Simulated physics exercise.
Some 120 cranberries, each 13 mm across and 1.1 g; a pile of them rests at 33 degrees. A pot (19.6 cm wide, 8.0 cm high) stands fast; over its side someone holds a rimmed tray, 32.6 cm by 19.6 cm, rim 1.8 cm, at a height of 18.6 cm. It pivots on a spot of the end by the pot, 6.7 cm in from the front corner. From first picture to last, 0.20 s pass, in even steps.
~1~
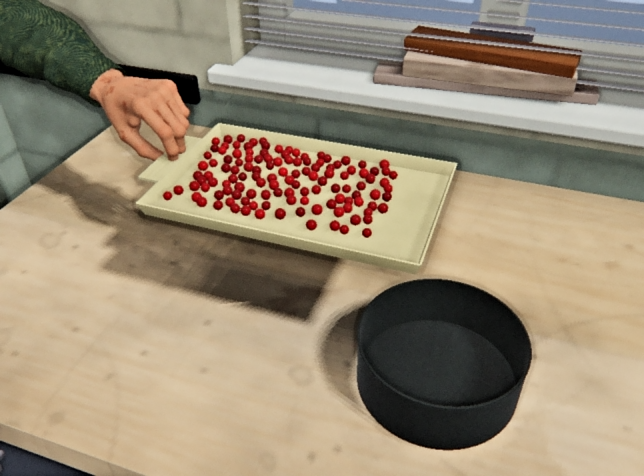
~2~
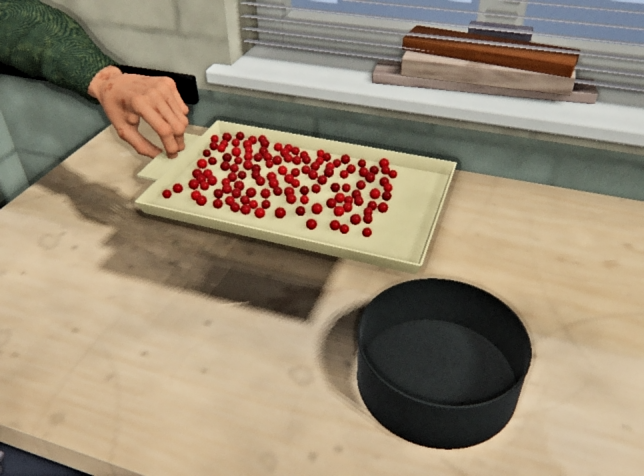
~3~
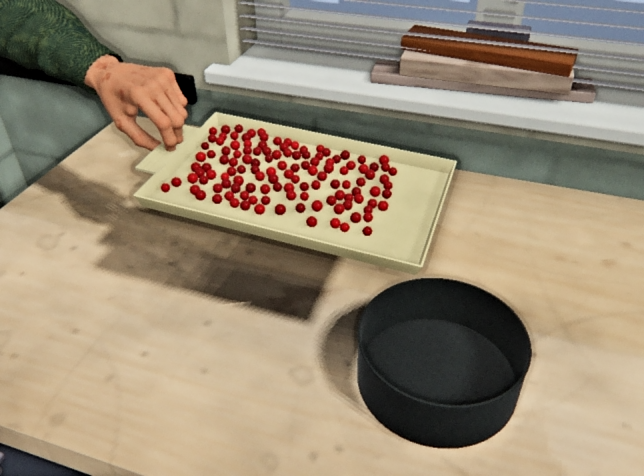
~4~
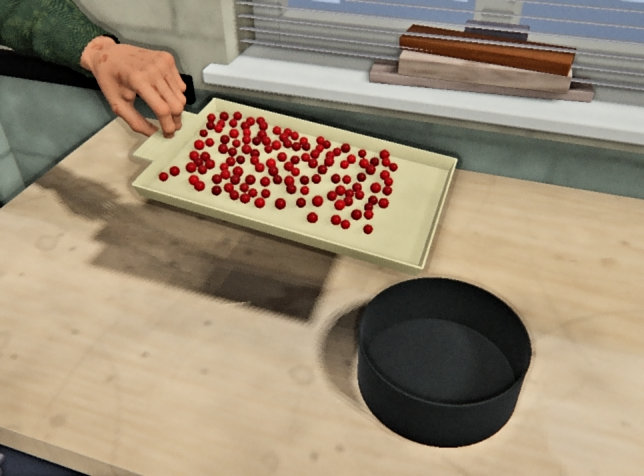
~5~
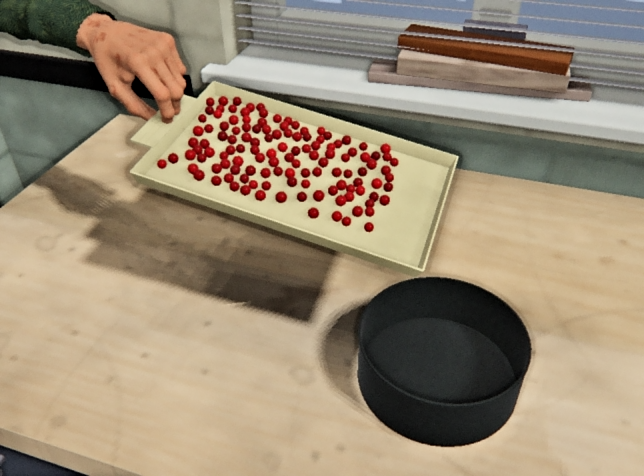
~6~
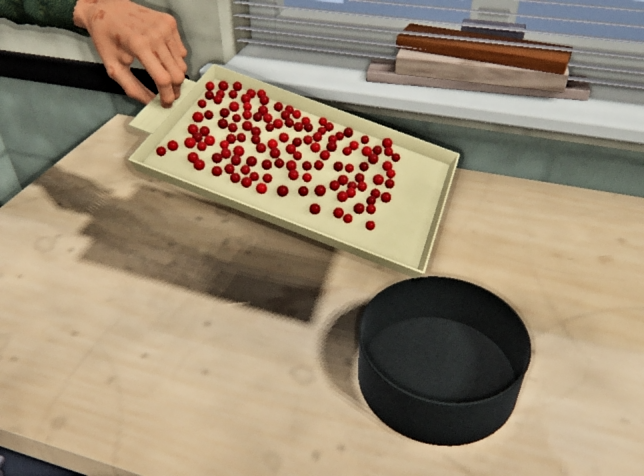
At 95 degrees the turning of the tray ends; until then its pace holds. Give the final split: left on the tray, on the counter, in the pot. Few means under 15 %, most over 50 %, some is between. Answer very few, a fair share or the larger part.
Left on the tray: Very few; on the counter: Very few; in the pot: The larger part.
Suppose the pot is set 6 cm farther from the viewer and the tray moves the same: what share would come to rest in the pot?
It would be near 60 per cent.
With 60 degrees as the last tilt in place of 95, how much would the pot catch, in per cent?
Then about 55 per cent.
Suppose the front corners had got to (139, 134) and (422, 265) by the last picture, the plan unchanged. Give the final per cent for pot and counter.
Pot 75, counter 25.
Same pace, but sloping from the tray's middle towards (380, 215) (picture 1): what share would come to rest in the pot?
Some 65 per cent.
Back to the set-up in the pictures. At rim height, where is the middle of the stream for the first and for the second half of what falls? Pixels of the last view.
At about (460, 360), then at (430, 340).
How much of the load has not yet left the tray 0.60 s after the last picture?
Some 55 per cent of the load.
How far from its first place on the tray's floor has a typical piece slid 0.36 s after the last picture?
Some 11 cm.
Then, 0.36 s after the last picture, tilt 54 degrees; the tray holds 100 %, the pot 0 %.
Then, 0.60 s after the last picture, tilt 80 degrees; the tray holds 55 %, the pot 15 %.
Then, 0.95 s after the last picture, tilt 95 degrees; the tray holds 5 %, the pot 85 %.
In the end, tray 0 %, counter 0 %, pot 100 %.
